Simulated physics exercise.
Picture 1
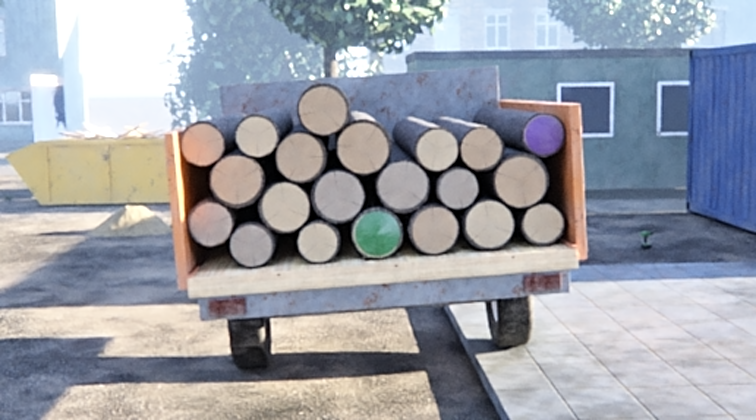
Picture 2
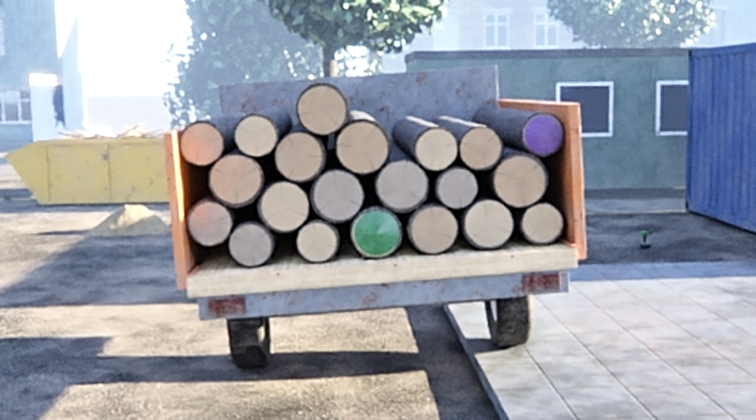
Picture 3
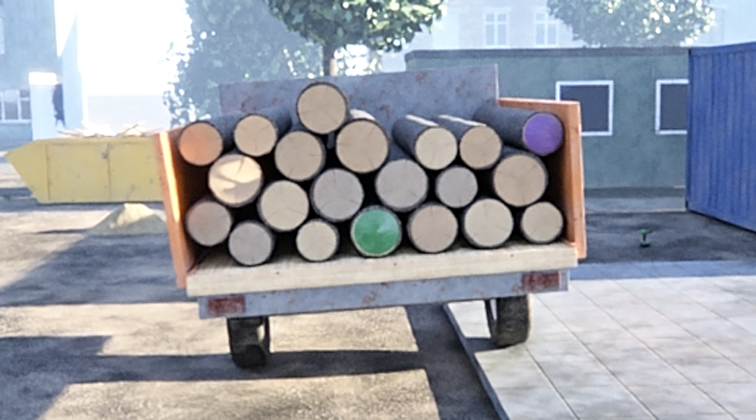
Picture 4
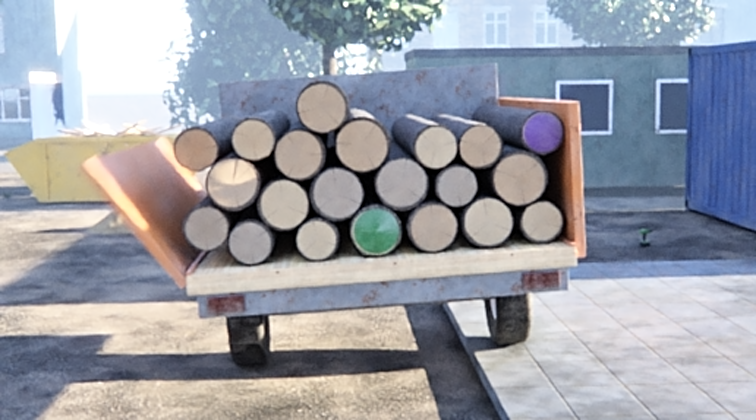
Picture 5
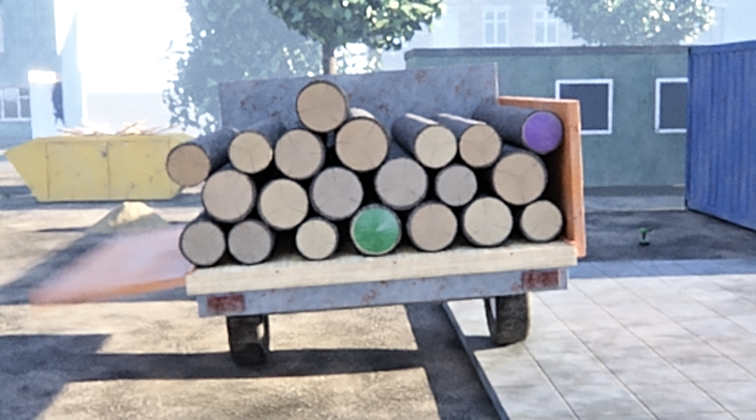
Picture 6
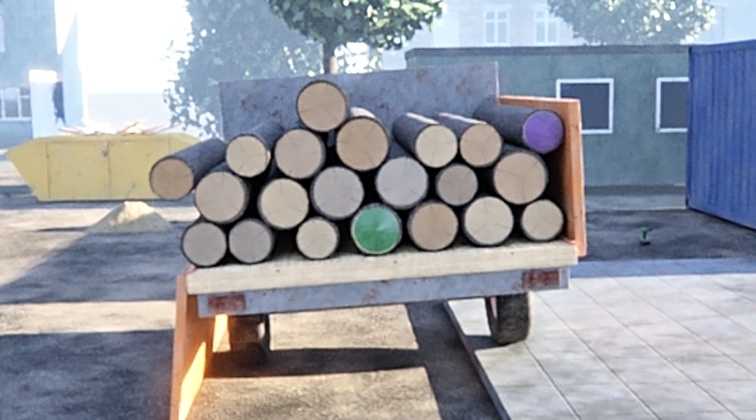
In a sunny yard, a trailer's left side board swings down and stacked logs shift left.
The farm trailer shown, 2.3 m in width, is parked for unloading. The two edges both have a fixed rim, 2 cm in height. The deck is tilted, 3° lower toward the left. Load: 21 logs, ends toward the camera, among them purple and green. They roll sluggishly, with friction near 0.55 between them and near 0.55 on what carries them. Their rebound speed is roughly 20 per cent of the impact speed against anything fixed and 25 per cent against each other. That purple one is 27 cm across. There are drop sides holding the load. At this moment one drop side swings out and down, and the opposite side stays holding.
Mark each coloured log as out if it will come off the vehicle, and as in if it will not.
Purple in, green in.
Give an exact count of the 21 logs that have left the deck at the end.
The number is 1.
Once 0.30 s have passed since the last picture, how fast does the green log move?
I'd put it near 0.0 m/s.
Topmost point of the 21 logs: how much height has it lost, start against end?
0 cm.
Then, 0.3 s past the sixth picture, purple is up on others, 15 cm from the right edge; green is on the deck, 115 cm from the left edge; 1 gone from the deck.
Finally (1.6 s after the last picture), purple is up on others, 15 cm from the right edge; green is on the deck, 115 cm from the left edge; 1 gone from the deck.
